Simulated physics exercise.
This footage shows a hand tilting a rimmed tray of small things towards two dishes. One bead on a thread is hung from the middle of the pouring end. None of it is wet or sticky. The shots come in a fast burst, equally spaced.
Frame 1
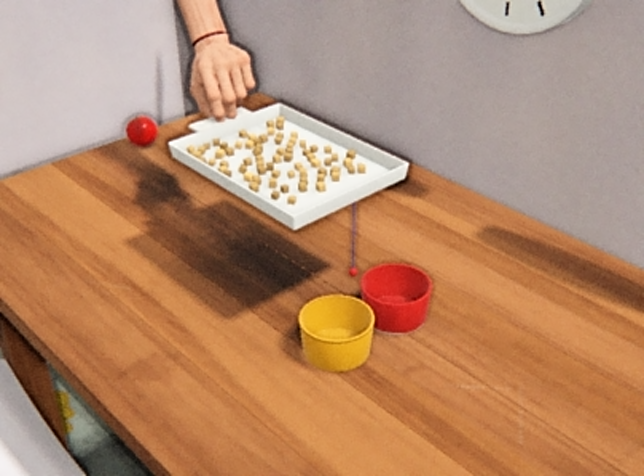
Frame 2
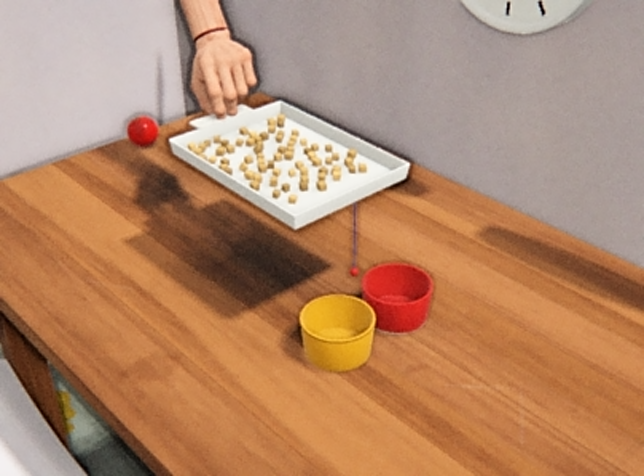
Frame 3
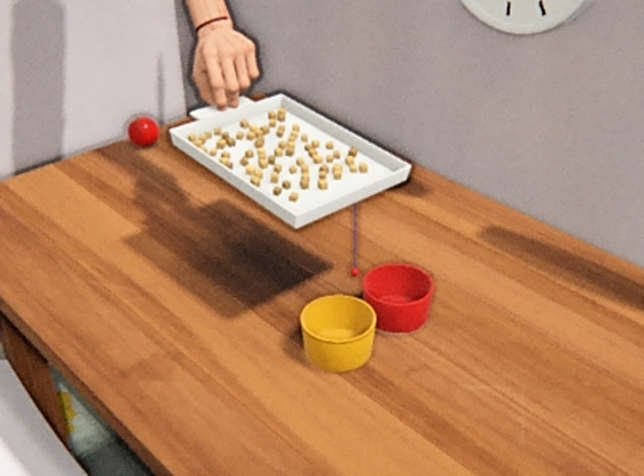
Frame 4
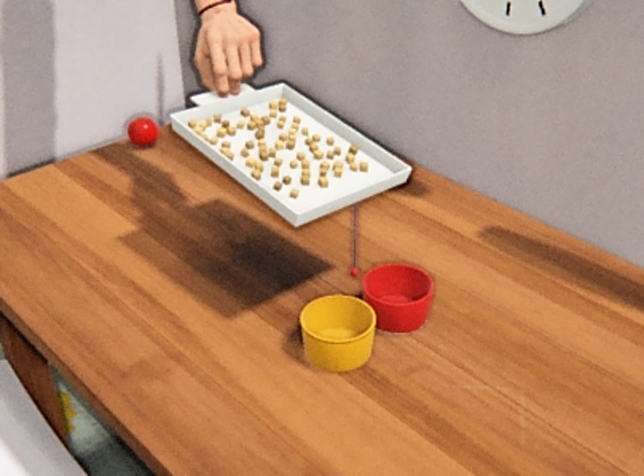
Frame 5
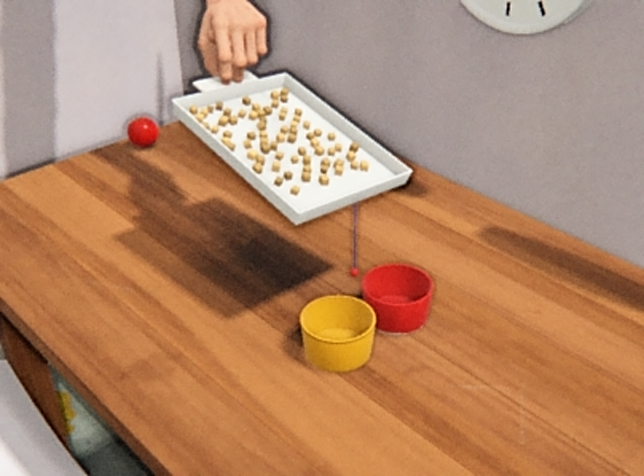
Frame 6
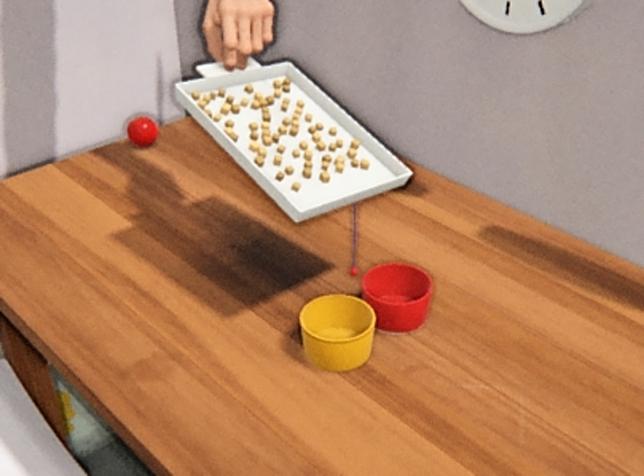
A wooden tabletop against pale grey walls, with part of a clock at the top, is seen from above at an angle by a camera that stays essentially still. A hand with a red wristband holds a white rimmed tray of small tan cubes above a yellow dish and a red one, near a red ball and a hanging thread. The hand gradually raises the tray's far left end, steepening its slope towards the right, while the cubes barely shift.
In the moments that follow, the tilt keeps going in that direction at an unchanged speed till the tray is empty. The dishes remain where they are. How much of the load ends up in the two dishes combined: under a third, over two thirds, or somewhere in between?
The catch is fair, a third to two thirds of the load.
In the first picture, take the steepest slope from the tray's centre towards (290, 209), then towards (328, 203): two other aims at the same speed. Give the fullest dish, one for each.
Try one: The left-side dish. Try two: The left-side dish.
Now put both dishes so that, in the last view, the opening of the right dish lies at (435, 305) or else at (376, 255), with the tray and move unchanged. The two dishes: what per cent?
Trial 1 around 10 percent, trial 2 around 10 percent.
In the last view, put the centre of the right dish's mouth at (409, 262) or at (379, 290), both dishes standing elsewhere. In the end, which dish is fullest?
The first setup gives the one at right, the second setup gives the one at right.
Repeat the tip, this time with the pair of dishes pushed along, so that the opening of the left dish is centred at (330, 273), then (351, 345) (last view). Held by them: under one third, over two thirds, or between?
To begin with: Less than a third; after that: Under a third.
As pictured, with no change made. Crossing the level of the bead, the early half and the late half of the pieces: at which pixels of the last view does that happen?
The first part passes (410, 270); everything after passes (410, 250).
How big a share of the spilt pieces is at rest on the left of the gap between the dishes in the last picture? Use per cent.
That would be roughly 10 per cent.
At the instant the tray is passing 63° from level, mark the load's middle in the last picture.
(371, 170).
Soon, tray tipped steeply; nearly all on the tray; a stray few in the air.
A while on, tray tipped past a quarter turn; nearly all on the tray; a small part in the right dish; a small part outside both.
Towards the end, tray tipped past a quarter turn; about half in the right dish; about half outside both.
Finally, tray tipped past a quarter turn; none in the left dish; about half in the right dish; about half outside both.
